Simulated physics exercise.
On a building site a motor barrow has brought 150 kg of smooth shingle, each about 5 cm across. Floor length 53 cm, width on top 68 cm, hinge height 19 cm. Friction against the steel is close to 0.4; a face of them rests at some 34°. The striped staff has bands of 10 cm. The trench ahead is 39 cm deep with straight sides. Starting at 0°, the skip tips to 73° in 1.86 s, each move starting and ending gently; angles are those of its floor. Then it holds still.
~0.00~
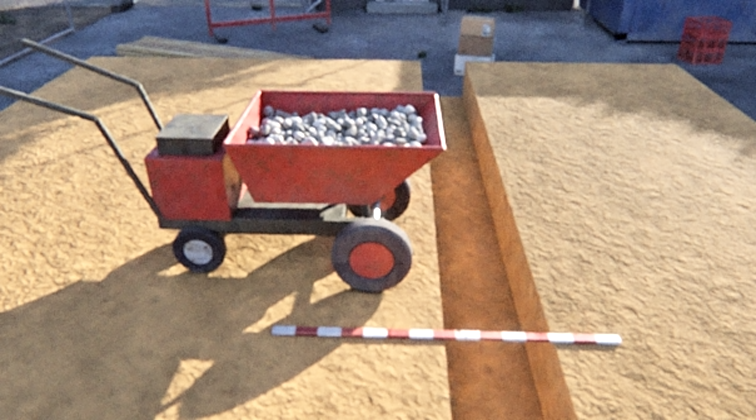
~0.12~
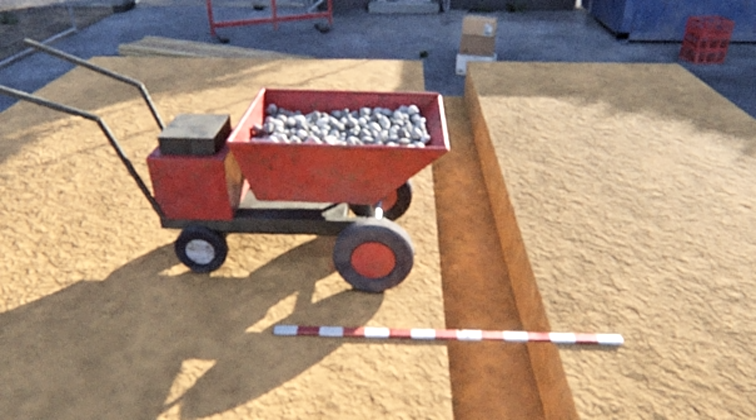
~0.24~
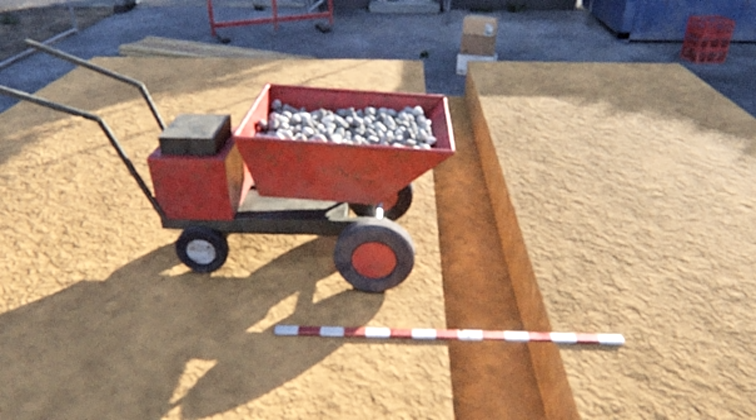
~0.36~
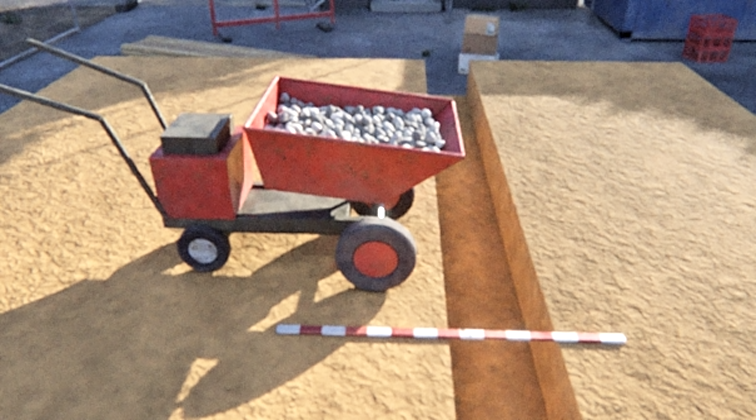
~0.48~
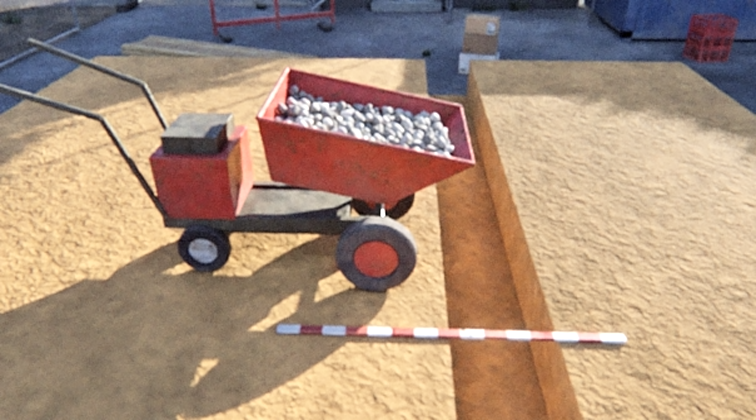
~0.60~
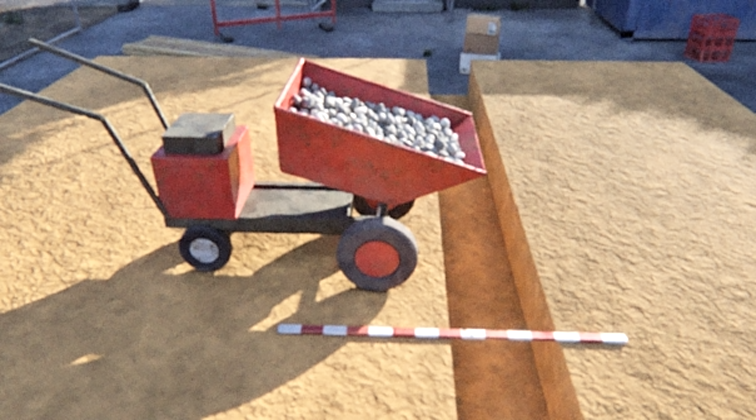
On a building site, a red motor barrow's skip full of smooth grey stones slowly tilting forward to the right beside a trench.
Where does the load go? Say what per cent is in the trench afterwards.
Roughly 55 per cent ends in the trench.
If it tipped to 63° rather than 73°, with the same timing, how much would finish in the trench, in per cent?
Then about 50 per cent.
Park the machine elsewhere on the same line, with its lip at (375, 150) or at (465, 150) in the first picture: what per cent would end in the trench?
About 100 and 30 per cent.
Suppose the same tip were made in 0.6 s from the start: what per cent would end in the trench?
Then about 45 per cent.
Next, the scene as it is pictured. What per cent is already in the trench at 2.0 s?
Some 35 per cent.
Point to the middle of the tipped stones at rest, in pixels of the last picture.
Around (522, 296).
After 1.4 s the floor is at 62°; 96 % in the skip, 4 % in the trench; the foremost stones are at (539, 254).
After 2.0 s the floor is at 73°; 22 % in the skip, 36 % in the trench, 42 % past the trench; the foremost stones are at (672, 259).
After 2.3 s the floor is at 73°; 2 % in the skip, 52 % in the trench, 46 % past the trench; the foremost stones are at (728, 264).
After 4.3 s the floor is at 73°; 0 % in the skip, 55 % in the trench, 45 % past the trench; the foremost stones are at (751, 266).
